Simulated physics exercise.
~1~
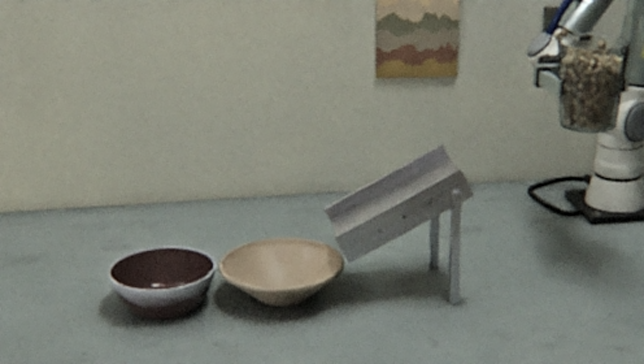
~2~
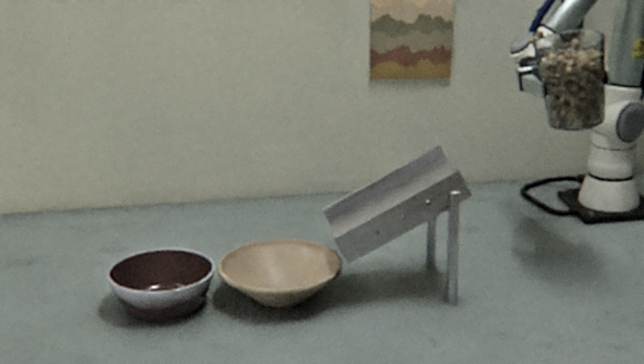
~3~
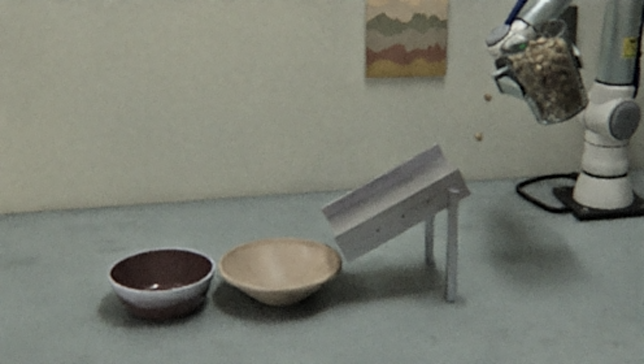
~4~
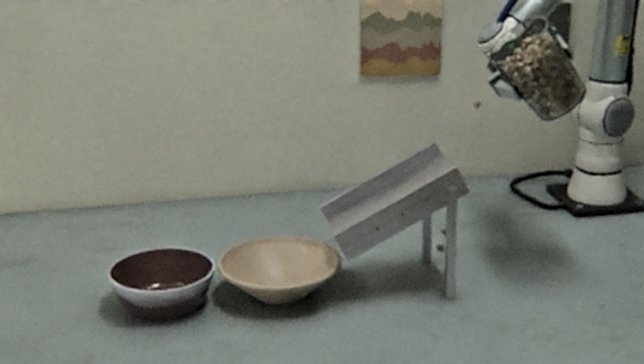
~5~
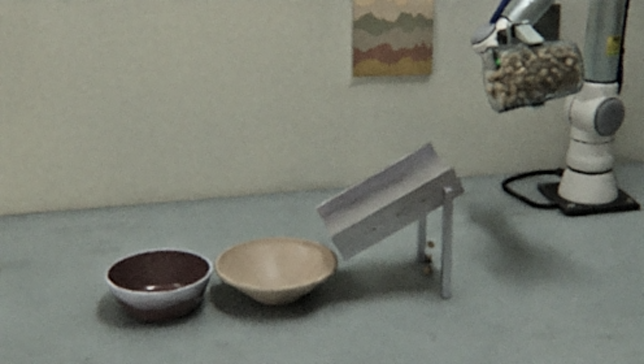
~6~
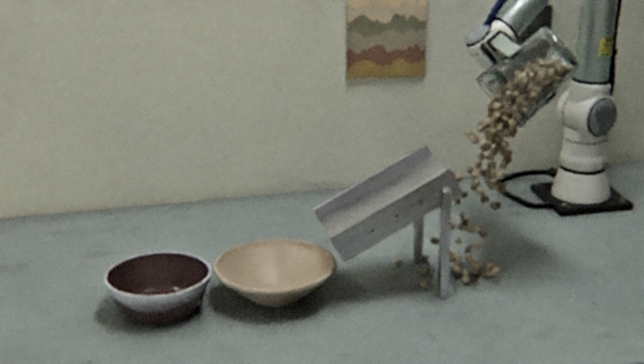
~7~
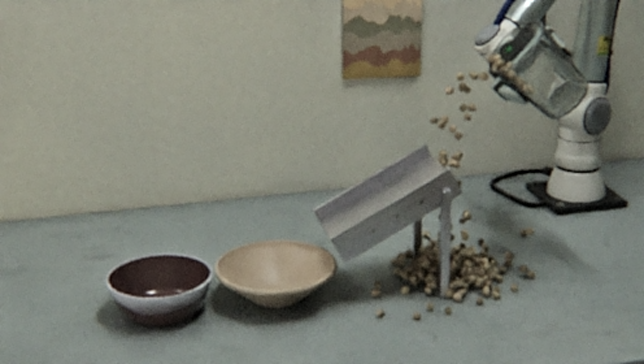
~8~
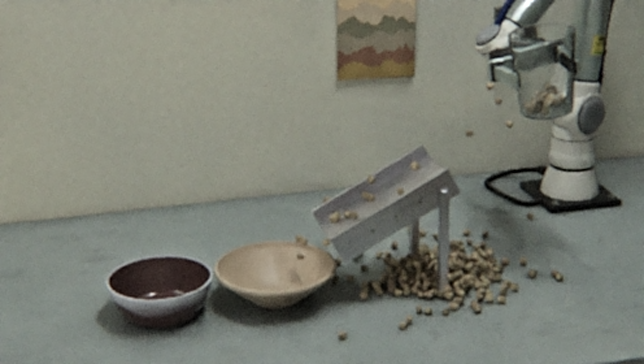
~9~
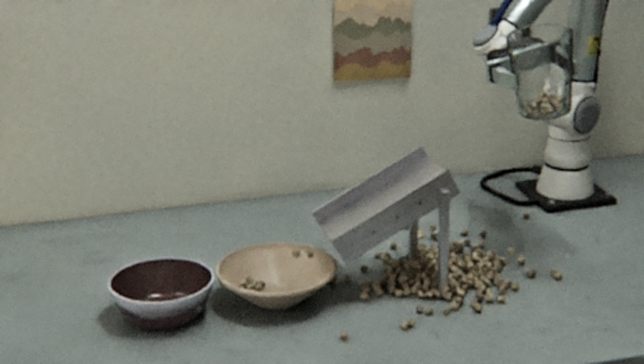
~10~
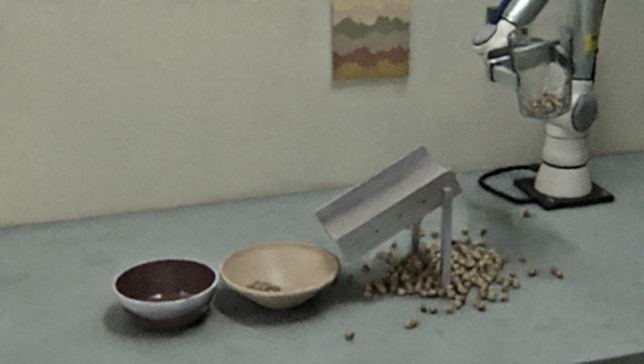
A robot arm at the right holds a clear tumbler full of small pebbles above a table with a sloping grey chute and two bowls. It moves the tumbler left and tips it, and a few pebbles drop early. The tumbler then turns further, and a thick stream pours out, mostly missing the chute and piling up around its legs. As the arm swings the tumbler back toward upright, some pebbles slide down the chute into the tan bowl. Finally everything lies still, with most pebbles scattered on the table, a few in the tan bowl and some left in the tumbler.
